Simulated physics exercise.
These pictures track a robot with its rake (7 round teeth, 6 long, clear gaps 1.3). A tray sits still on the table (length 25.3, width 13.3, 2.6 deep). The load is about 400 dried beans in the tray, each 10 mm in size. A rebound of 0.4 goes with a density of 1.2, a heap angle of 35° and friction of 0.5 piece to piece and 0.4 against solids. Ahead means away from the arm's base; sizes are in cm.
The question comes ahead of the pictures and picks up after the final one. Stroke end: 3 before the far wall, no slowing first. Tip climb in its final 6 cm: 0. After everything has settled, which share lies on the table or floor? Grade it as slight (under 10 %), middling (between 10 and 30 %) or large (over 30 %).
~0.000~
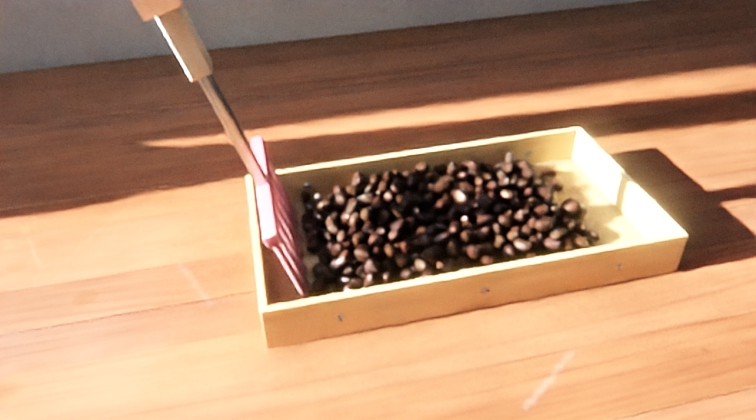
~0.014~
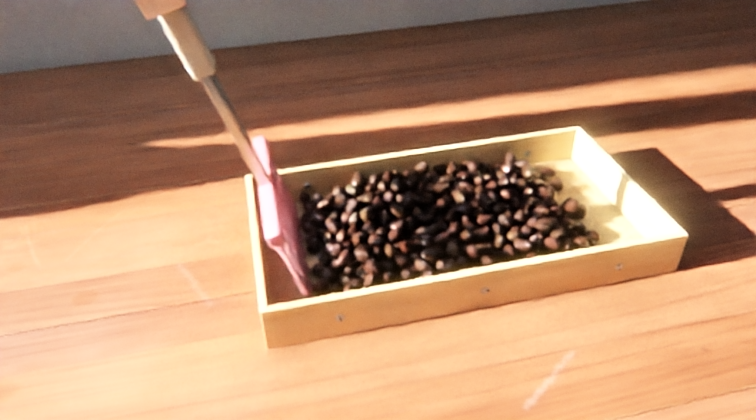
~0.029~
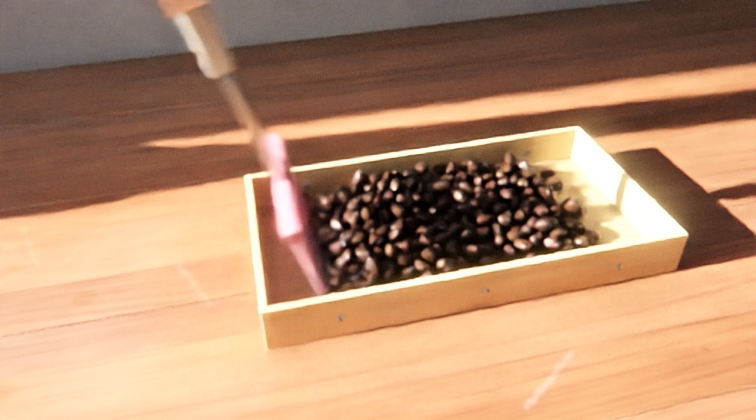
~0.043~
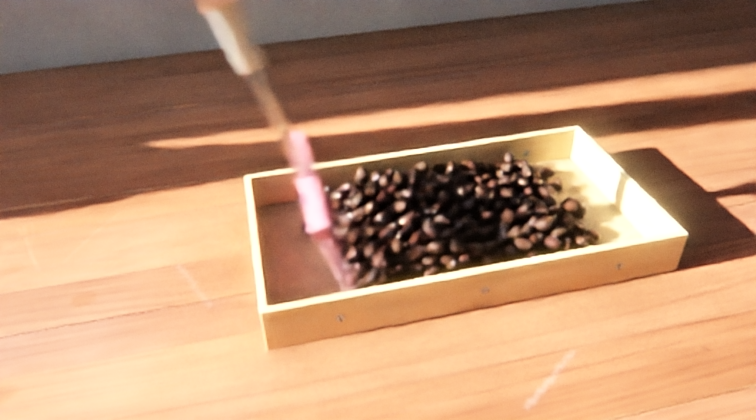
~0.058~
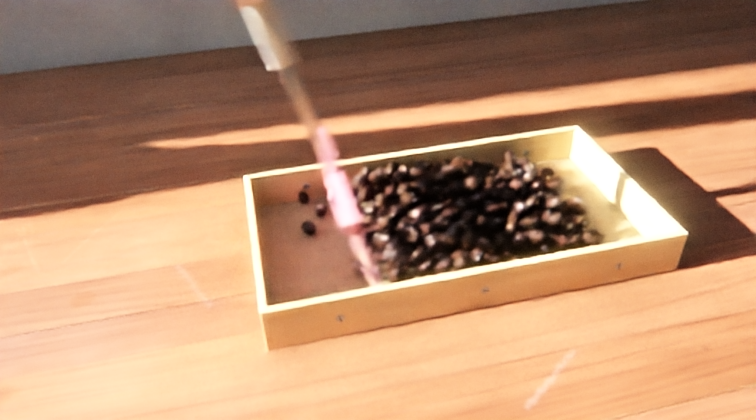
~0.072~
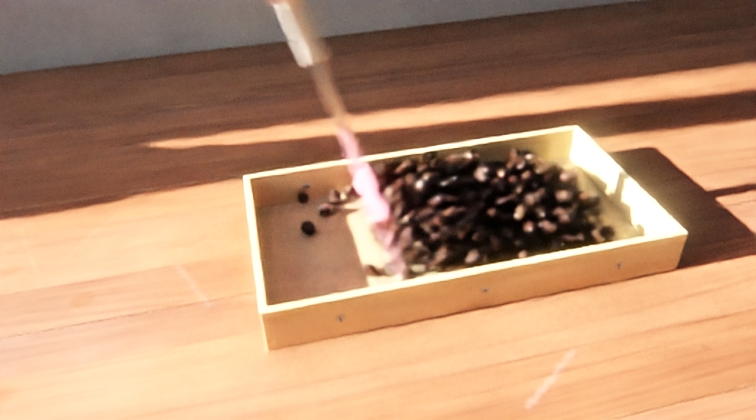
Grade: Large.
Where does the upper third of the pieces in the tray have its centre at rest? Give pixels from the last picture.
Centre of top third: Approx. (595, 188).
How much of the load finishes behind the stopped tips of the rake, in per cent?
Roughly 25 %.
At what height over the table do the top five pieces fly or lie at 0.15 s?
Height: Near 7 cm.
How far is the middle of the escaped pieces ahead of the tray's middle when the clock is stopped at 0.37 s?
Offset: Near 24 cm.
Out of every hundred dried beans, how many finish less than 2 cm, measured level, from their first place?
Near 0 per cent of the pieces.
After 0.11 s, sloping 74°, highest piece 7 above the table; 401 in the tray.
After 0.15 s, sloping 74°, highest piece 8 above the table; 399 in the tray, 2 in flight or on the tool.
After 0.37 s, sloping 74°, highest piece 10 above the table; 201 in the tray, 187 on the table or floor, 13 in flight or on the tool.
After 1.07 s, sloping 74°, highest piece 4 above the table; 201 in the tray, 200 on the table or floor.
In the end, 201 in the tray, 200 on the table or floor. That is 50 % on the table or floor.
